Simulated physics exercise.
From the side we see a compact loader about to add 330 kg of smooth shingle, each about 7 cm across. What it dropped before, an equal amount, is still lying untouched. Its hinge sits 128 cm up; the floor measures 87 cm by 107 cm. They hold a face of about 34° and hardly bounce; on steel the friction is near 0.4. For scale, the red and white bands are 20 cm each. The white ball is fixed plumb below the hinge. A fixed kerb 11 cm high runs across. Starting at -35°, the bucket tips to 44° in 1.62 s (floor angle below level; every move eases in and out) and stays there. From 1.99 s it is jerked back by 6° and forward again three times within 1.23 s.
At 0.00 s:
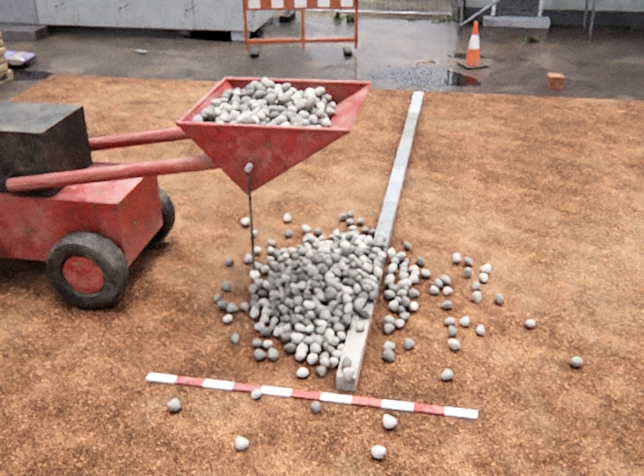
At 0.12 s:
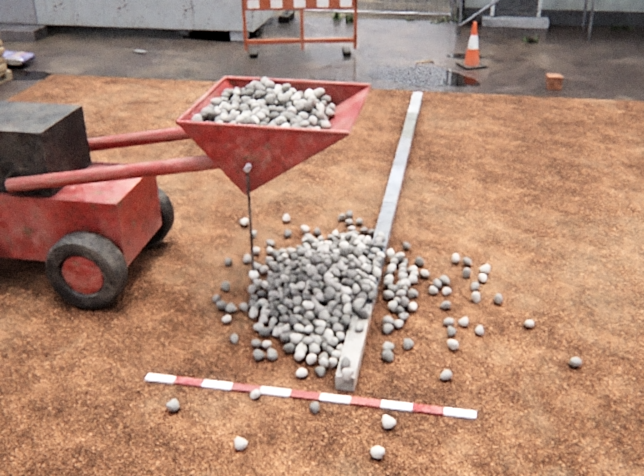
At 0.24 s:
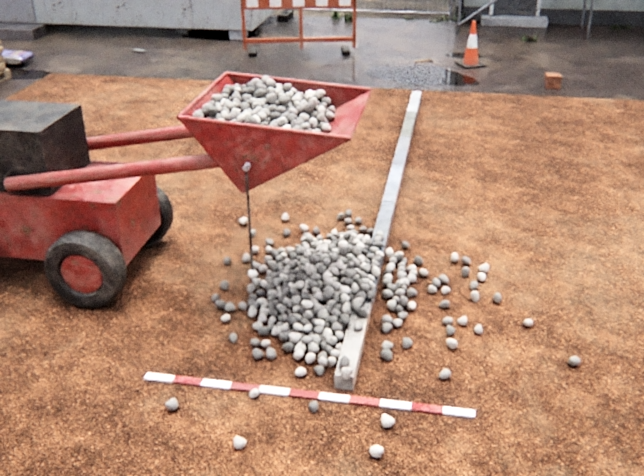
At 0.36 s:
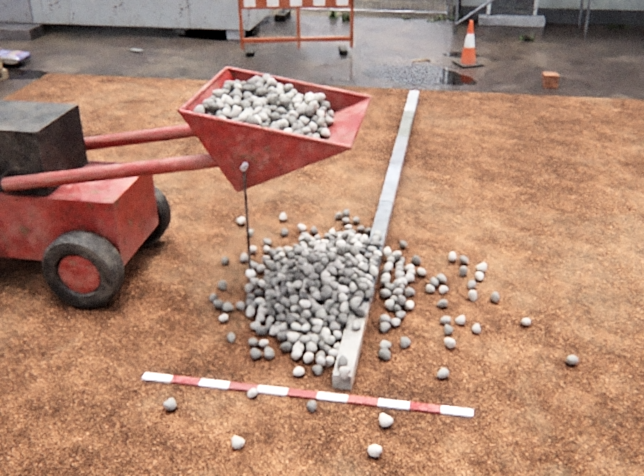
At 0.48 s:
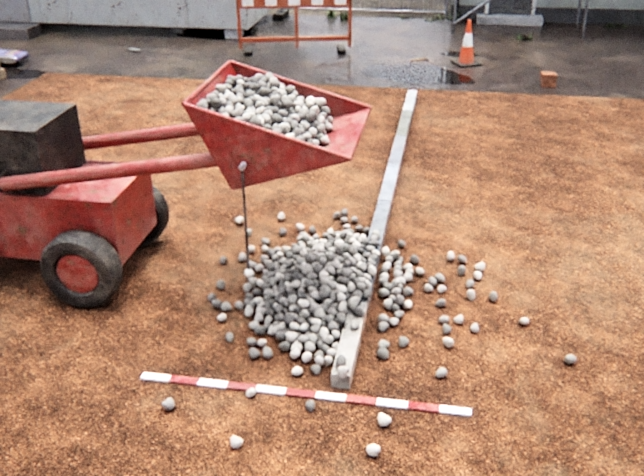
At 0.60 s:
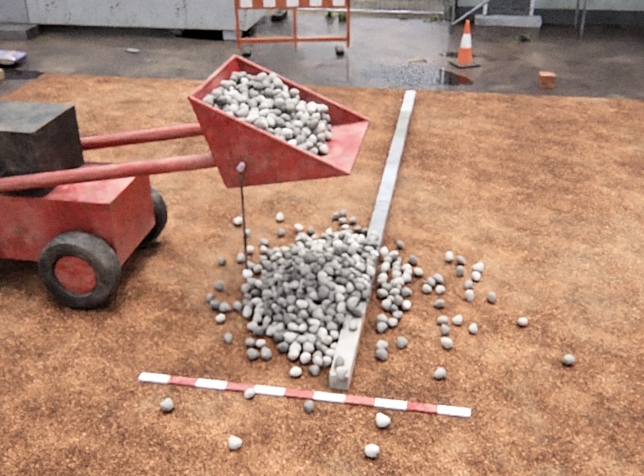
We see a red loader holding a bucket of grey stones above a stone pile lying against a pale kerb on brown ground; the bucket slowly tilts, its right edge lowering, while the stones shift slightly inside it.
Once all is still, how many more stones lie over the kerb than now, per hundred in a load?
Close to 85 parts in a hundred.
After 1.2 s the floor is at 32°; in per cent of one load, 91 in the bucket, 99 on this side of the kerb, 10 over the kerb; the foremost stones are at (492, 302).
After 1.7 s the floor is at 44°; in per cent of one load, 17 in the bucket, 129 on this side of the kerb, 54 over the kerb; the foremost stones are at (493, 303).
After 3.7 s the floor is at 44°; in per cent of one load, 0 in the bucket, 105 on this side of the kerb, 95 over the kerb; the foremost stones are at (581, 299).
After 6.2 s the floor is at 44°; in per cent of one load, 0 in the bucket, 105 on this side of the kerb, 95 over the kerb; the foremost stones are at (581, 299). Net gain over the kerb, 85.
